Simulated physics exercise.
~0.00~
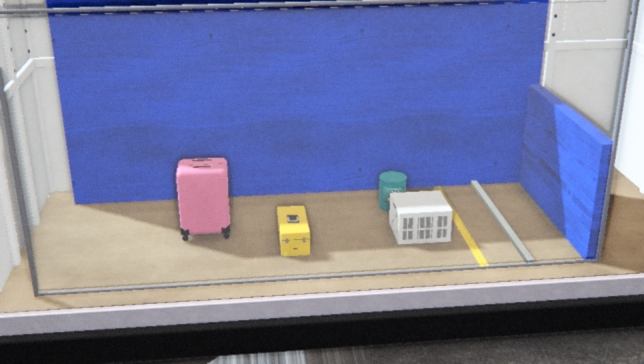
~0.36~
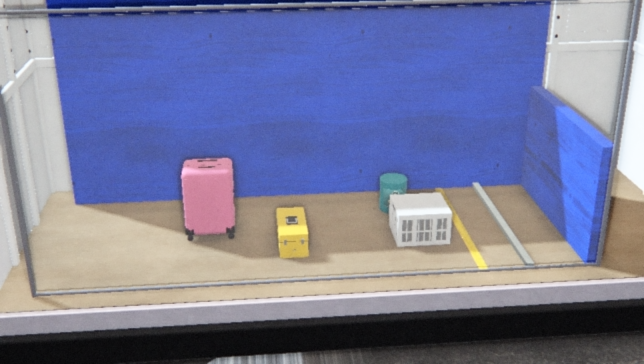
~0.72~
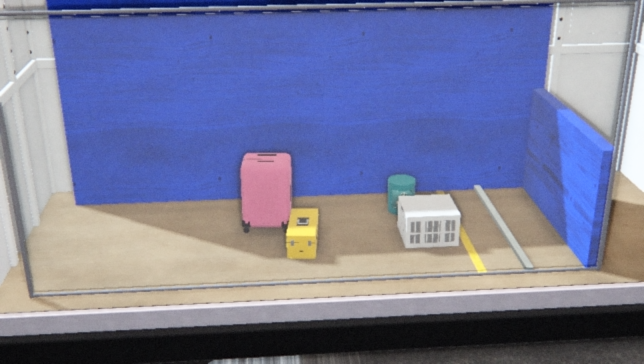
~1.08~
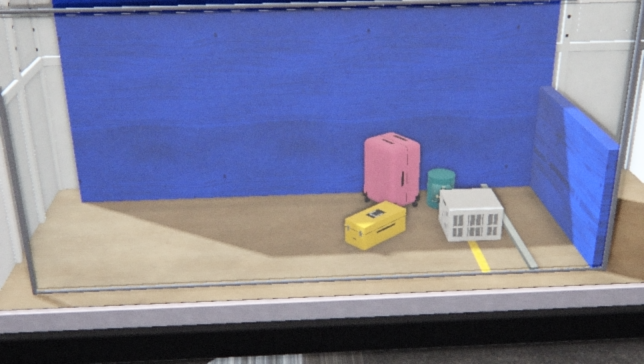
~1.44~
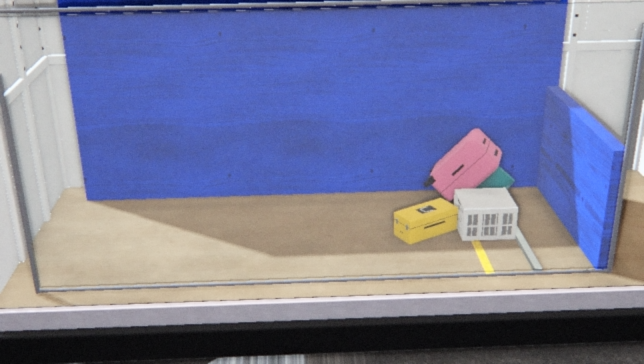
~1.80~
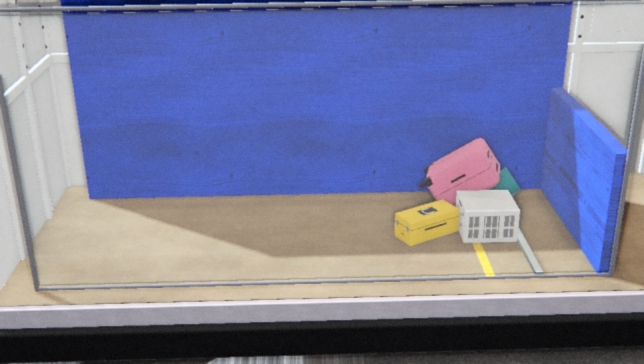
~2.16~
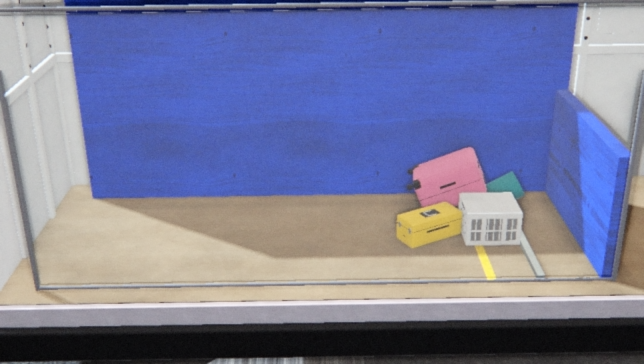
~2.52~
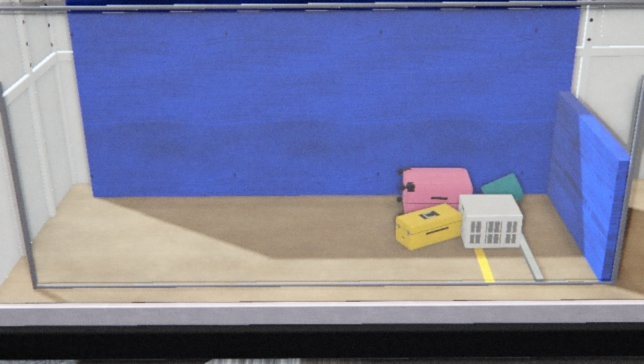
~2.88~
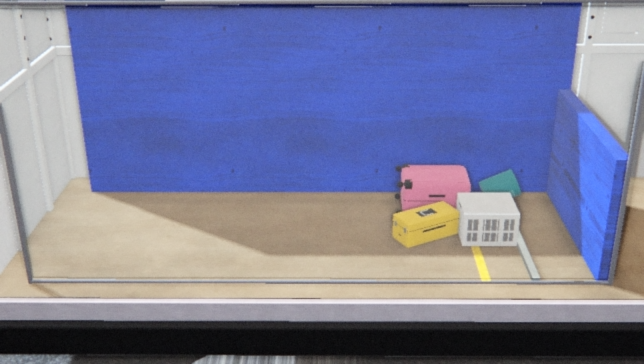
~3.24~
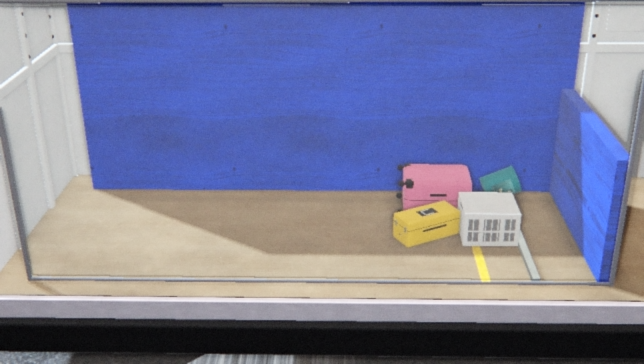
Pink wheeled case sliding right with a yellow toolbox, then toppling beside a tipped teal bucket as a white crate crosses the yellow line.
